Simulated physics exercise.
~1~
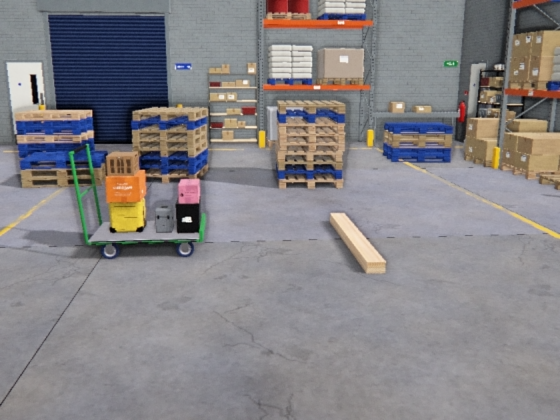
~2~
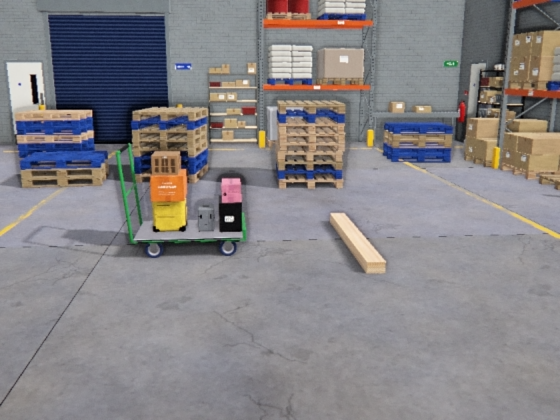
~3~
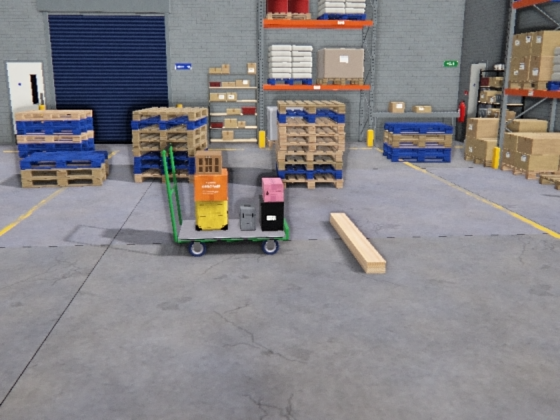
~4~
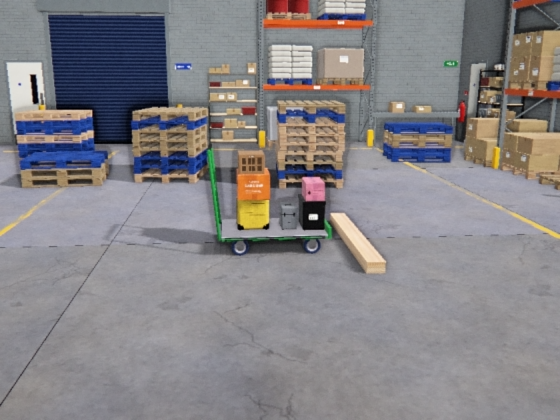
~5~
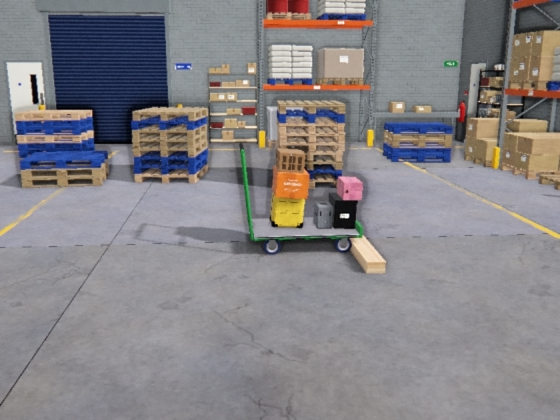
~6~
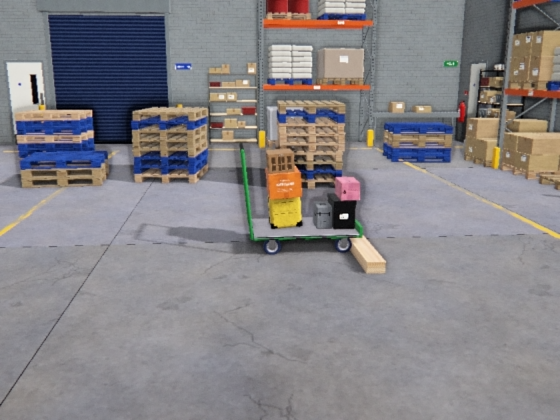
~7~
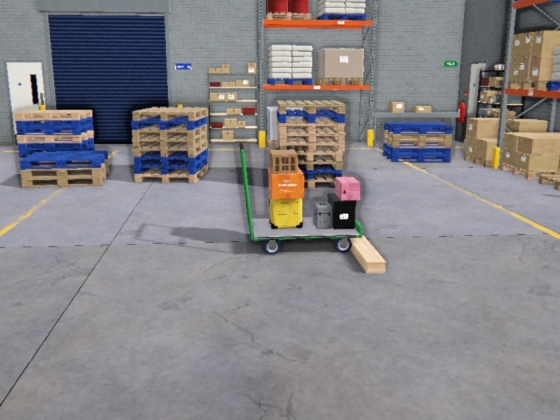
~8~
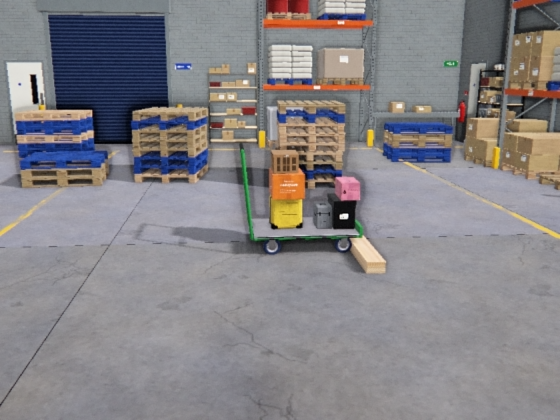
The clip shows a green-handled trolley carrying an orange carton, brown crate, yellow suitcase, grey toolbox, black tote and pink carton rolling right across a warehouse floor until it stops at a wooden beam, where the load shifts slightly and everything stays aboard.
